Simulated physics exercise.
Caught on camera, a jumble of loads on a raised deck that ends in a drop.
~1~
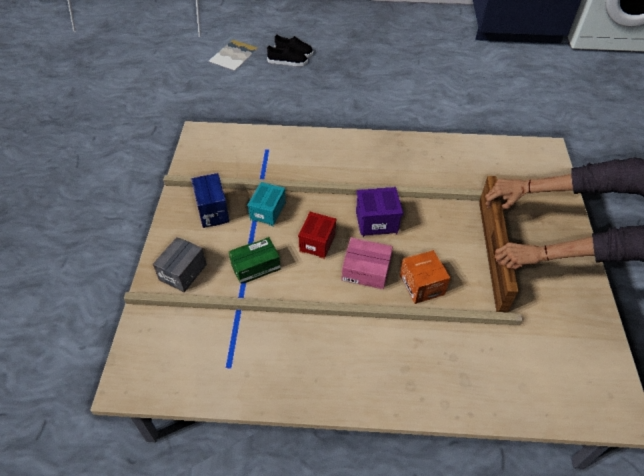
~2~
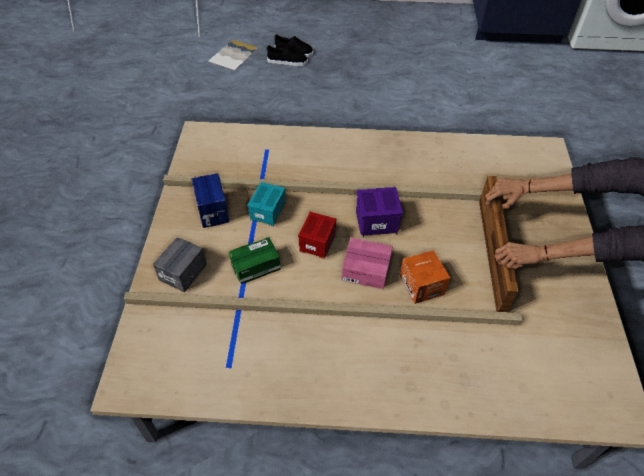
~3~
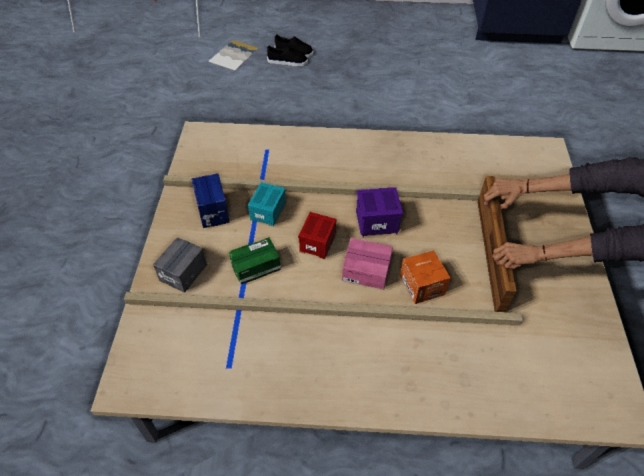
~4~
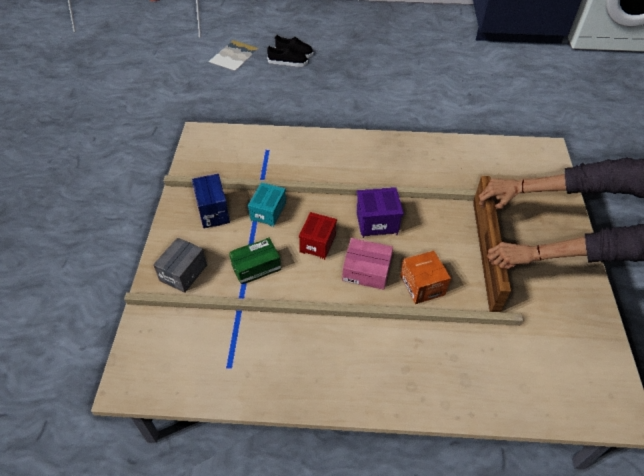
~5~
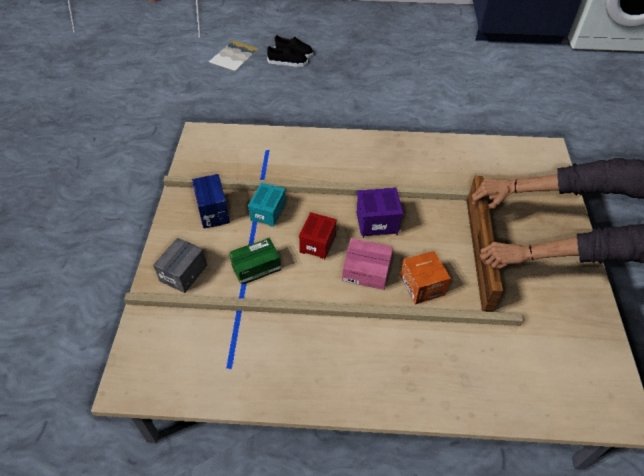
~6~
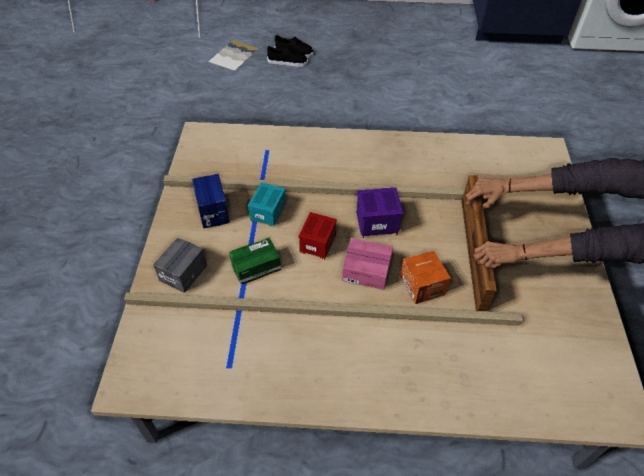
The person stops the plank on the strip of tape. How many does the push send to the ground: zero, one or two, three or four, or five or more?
In the end the number that fall off is one or two.
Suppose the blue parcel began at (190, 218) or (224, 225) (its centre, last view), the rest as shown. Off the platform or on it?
Place by place, it does not fall; stays on.
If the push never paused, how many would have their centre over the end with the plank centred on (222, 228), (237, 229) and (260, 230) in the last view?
In that order 3, 2 and 1.
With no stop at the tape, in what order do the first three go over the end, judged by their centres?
The order is the grey parcel, the green parcel, the blue parcel.
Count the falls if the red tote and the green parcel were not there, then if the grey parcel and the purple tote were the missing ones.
Fallen: 0, and 0 in the other try.
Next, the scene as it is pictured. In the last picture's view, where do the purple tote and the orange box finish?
About (236, 203), and the other about (228, 264).
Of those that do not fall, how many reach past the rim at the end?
Overhanging: 1.
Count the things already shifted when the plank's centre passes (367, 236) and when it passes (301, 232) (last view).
The counts are 4 and 7.
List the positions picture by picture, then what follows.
The first frame shows grey parcel (181, 264); blue parcel (211, 200); green parcel (255, 261); plank (497, 242); tape (251, 242).
The second frame shows blue parcel (211, 201); pink box (367, 263).
The third frame shows green parcel (255, 261); orange box (424, 277).
The fourth frame shows grey parcel (181, 265); turquoise tote (268, 205).
The fifth frame shows blue parcel (211, 201); red tote (318, 236).
The sixth frame shows grey parcel (181, 265); blue parcel (211, 201); green parcel (255, 261); plank (477, 241); tape (251, 242).
Soon after, none off yet; grey parcel at rest near (181, 265); blue parcel at rest near (211, 201); green parcel at rest near (255, 261).
After that, none off yet; grey parcel displaced a little near (176, 265); blue parcel at rest near (211, 201); green parcel displaced about its own width near (223, 257).
In the end, the number that fall off is one or two; gone, grey parcel.
